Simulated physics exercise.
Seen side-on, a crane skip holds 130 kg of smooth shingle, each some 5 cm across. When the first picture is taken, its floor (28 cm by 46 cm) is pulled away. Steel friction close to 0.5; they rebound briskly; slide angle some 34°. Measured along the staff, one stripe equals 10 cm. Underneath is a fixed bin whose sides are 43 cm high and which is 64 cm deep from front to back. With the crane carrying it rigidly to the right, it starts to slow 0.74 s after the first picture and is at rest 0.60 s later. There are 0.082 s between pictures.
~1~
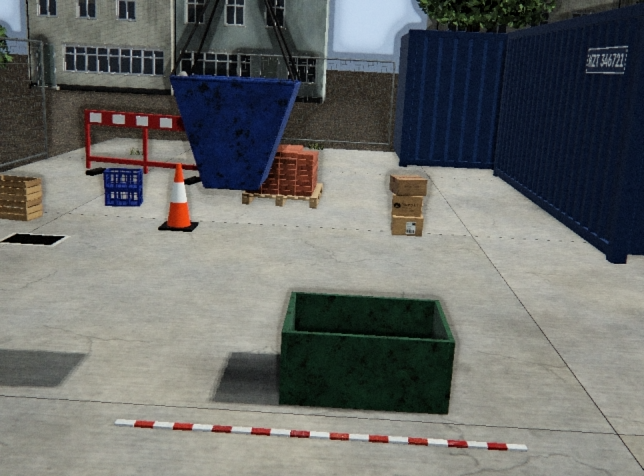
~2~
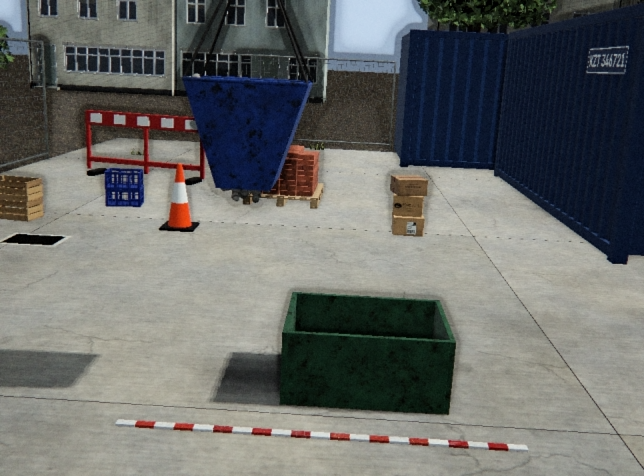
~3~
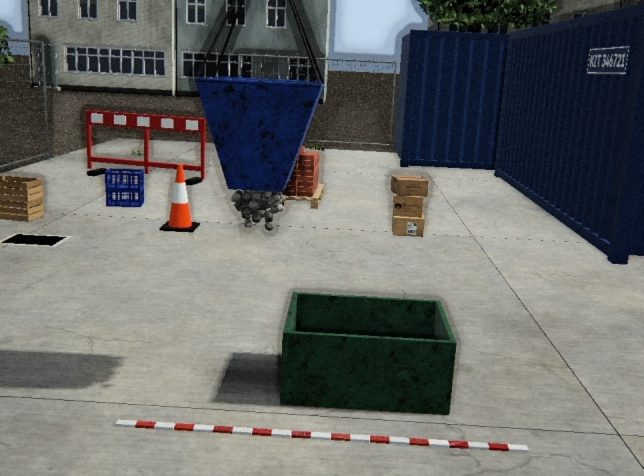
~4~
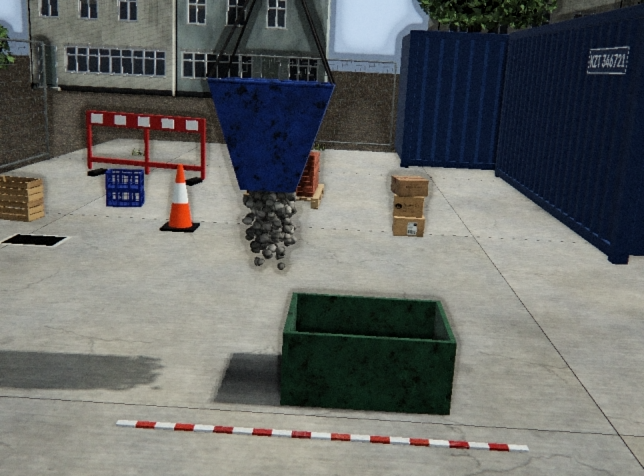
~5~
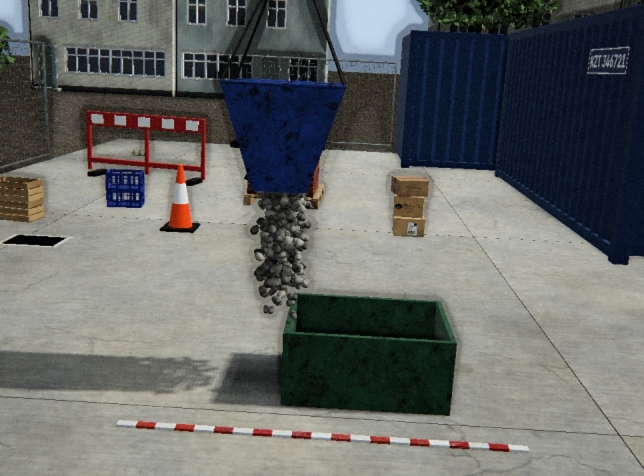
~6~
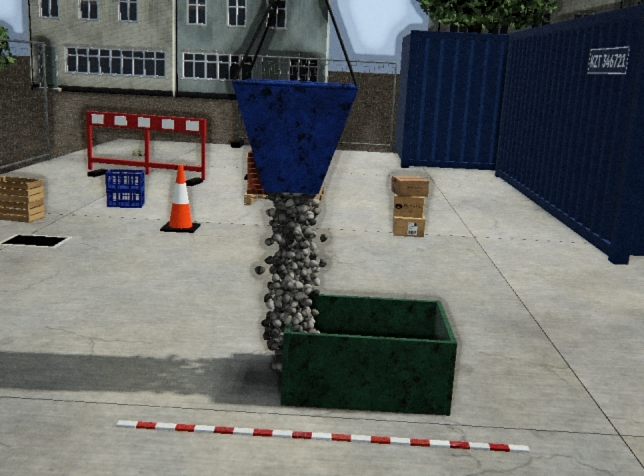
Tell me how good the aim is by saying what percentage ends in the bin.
About 88 % ends in the bin.
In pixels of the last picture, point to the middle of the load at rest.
Middle of load approx at pixel (353, 365).
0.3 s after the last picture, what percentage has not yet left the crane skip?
Still inside: Roughly 10 percent.
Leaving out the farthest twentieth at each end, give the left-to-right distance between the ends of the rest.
Some 110 cm left to right.
Then, 0.3 s after the last picture, 8 % in the crane skip, 12 % falling or lying left of the bin, 80 % falling or lying in the bin; the stones farthest right are at (395, 372).
Then, 0.7 s after the last picture, 0 % in the crane skip, 12 % falling or lying left of the bin, 88 % falling or lying in the bin; the stones farthest right are at (435, 372).
Then, 1.3 s after the last picture, 0 % in the crane skip, 12 % falling or lying left of the bin, 88 % falling or lying in the bin; the stones farthest right are at (435, 369).
Then, 2.2 s after the last picture, 0 % in the crane skip, 12 % falling or lying left of the bin, 88 % falling or lying in the bin; the stones farthest right are at (435, 369).
Then, 4.1 s after the last picture, 0 % in the crane skip, 12 % left of the bin, 88 % in the bin; the stones farthest right are at (435, 369).
